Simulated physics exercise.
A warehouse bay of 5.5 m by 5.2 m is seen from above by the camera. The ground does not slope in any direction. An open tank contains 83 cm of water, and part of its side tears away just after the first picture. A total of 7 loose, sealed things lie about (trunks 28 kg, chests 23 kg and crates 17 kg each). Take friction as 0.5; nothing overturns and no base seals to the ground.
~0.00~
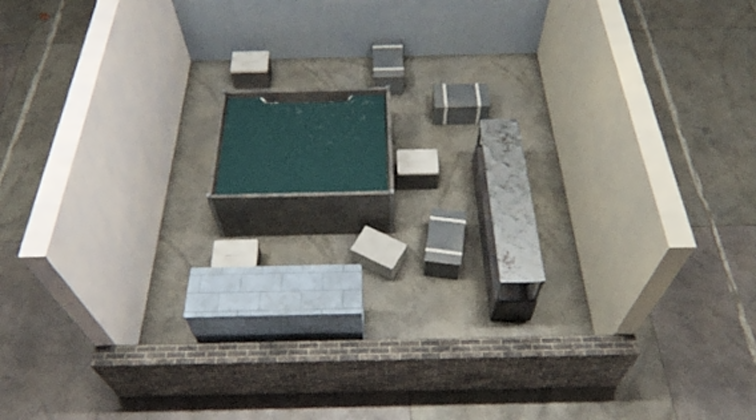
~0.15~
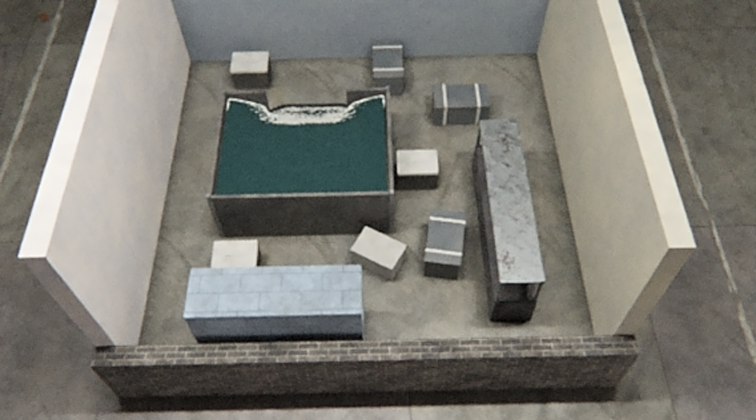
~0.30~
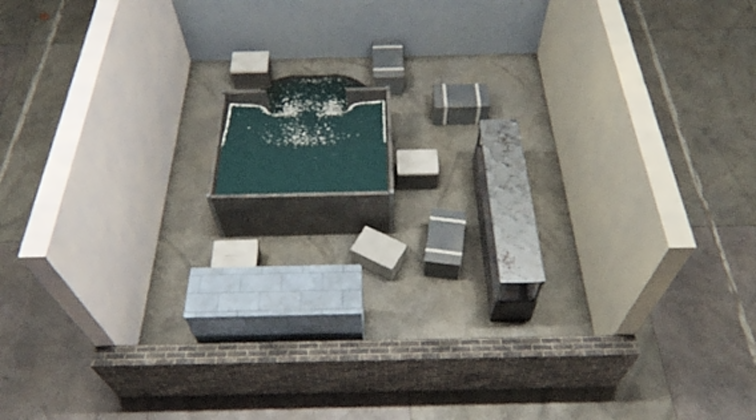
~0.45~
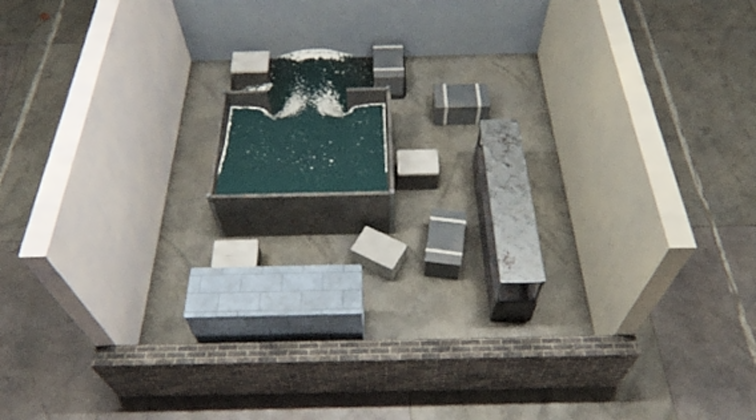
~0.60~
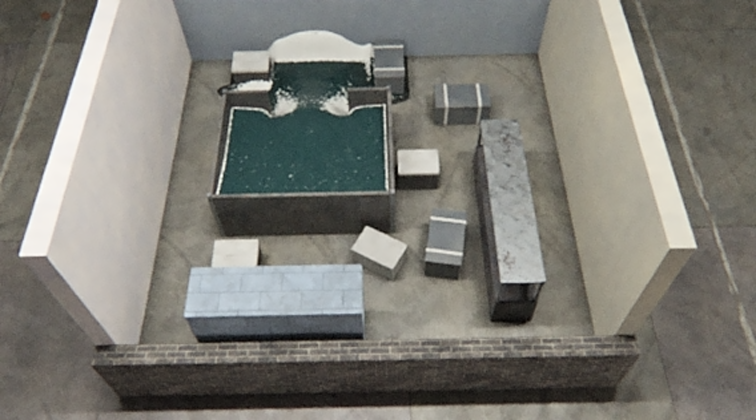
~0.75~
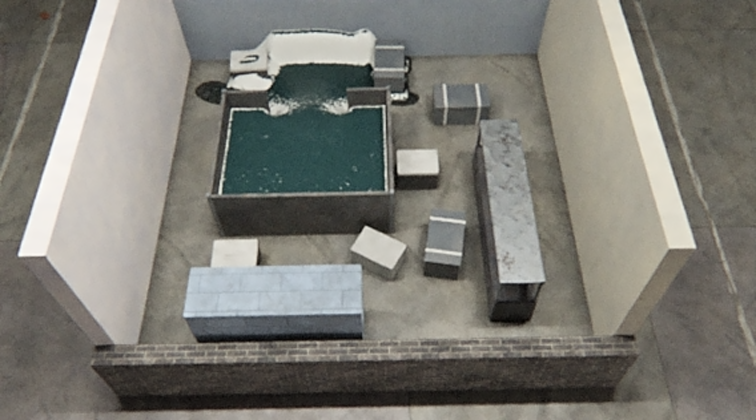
At first, dark green water sits in an open tank among scattered boxes inside a walled bay. Part of the tank's back side gives way, and water pours through the gap onto the floor behind. It spreads between two boxes, rises in white foam by the back wall, and washes around them.
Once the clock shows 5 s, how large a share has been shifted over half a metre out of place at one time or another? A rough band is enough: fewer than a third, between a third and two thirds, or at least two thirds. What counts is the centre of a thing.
Predicted band: Centre.
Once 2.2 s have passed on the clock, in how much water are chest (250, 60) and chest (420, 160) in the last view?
Around 11 cm and 0 cm.
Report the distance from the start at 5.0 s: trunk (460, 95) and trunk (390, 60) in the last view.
First: 80 cm. Second: 300 cm.
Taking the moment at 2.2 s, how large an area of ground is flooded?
My estimate is roughly 14 m2.
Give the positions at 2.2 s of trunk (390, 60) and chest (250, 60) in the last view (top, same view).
They should sit about (481, 98) and (207, 119) in the last view.
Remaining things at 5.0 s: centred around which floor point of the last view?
Averaged position, last view: Near pixel (386, 231).
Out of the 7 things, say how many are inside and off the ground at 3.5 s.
Count at that moment: 1.
After 1.1 s 0 of 7 are over 50 cm from their spots; 0 afloat.
After 2.2 s 3 of 7 are over 50 cm from their spots; 0 afloat.
After 3.5 s 3 of 7 are over 50 cm from their spots; 1 afloat.
After 5.0 s 3 of 7 are over 50 cm from their spots, and 3 have been at some point; 2 afloat.
